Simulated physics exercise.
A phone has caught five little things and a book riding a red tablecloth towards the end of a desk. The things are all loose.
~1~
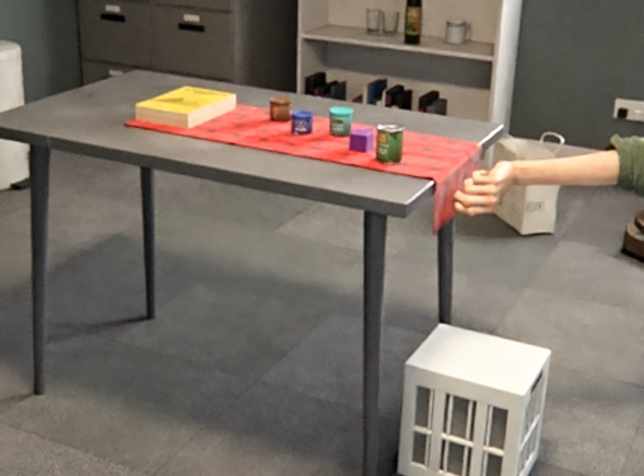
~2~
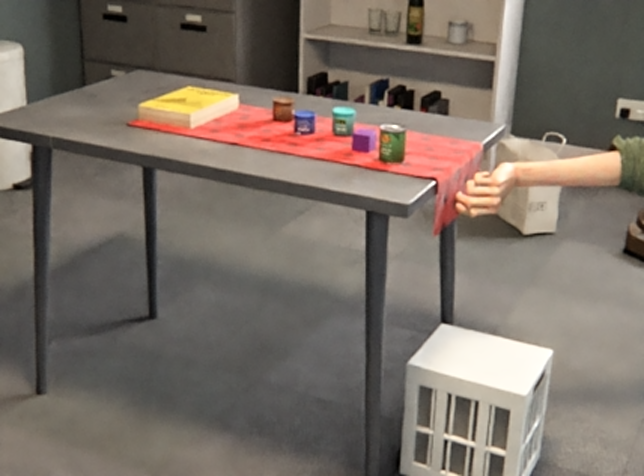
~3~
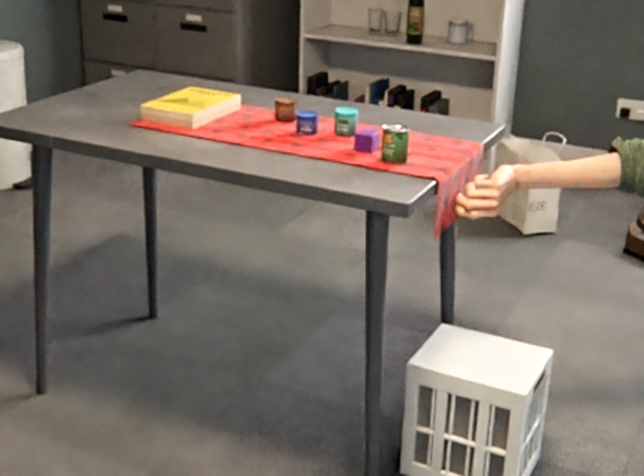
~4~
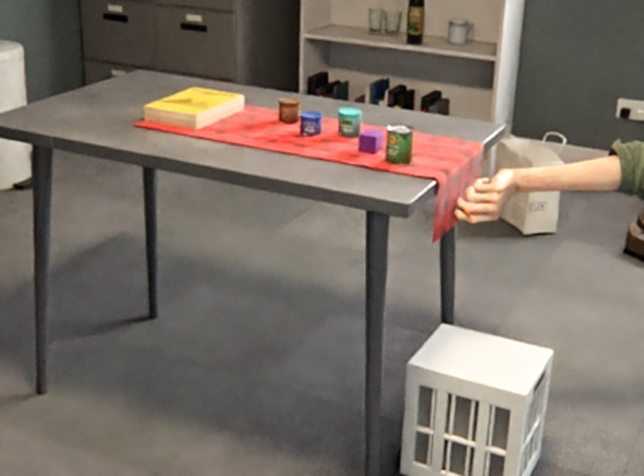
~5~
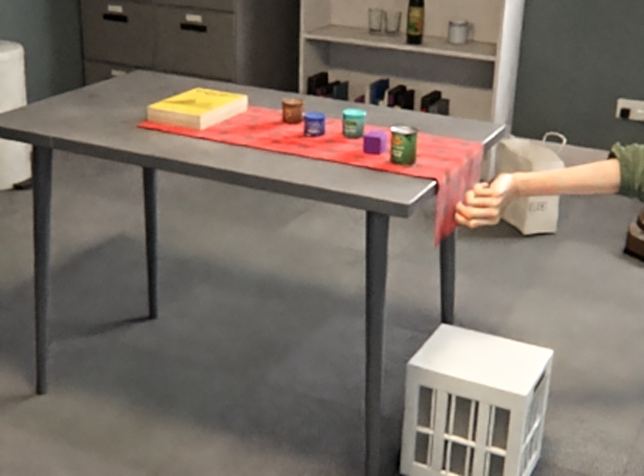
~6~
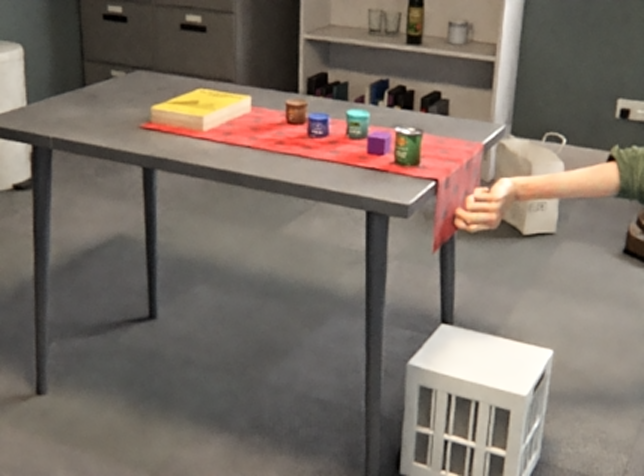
A red cloth on a grey table slid slowly to the right as a hand tugged its hanging end, carrying a yellow book, some small coloured pots and a purple cube along with it.
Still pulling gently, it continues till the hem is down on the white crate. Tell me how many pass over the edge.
Three pass over it.
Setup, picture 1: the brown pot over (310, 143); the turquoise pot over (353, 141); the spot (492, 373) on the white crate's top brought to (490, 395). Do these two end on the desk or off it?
The brown pot? Lost. The turquoise pot? Lost.
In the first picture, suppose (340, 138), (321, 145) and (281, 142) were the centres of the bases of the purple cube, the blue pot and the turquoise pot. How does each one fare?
The purple cube ends up off the top, the blue pot ends up off the top, the turquoise pot ends up on top still.
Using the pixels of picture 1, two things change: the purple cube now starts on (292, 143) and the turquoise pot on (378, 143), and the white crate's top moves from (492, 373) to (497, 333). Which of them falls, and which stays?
The purple cube remains up, the turquoise pot drops off.
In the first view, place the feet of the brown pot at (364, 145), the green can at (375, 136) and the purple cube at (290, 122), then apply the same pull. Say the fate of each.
As for the brown pot, it goes off; the green can goes off; the purple cube stays aboard.
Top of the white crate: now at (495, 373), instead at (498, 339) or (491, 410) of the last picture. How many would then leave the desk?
If so, 2 and 4.
Soon after, hem near (454, 275); green can gone.
Then, hem near (453, 312); green can and purple cube gone.
Further on, hem on the crate; green can, purple cube and turquoise pot gone.
At rest, hem on the crate; green can, purple cube and turquoise pot gone. The count of fallen things is three.
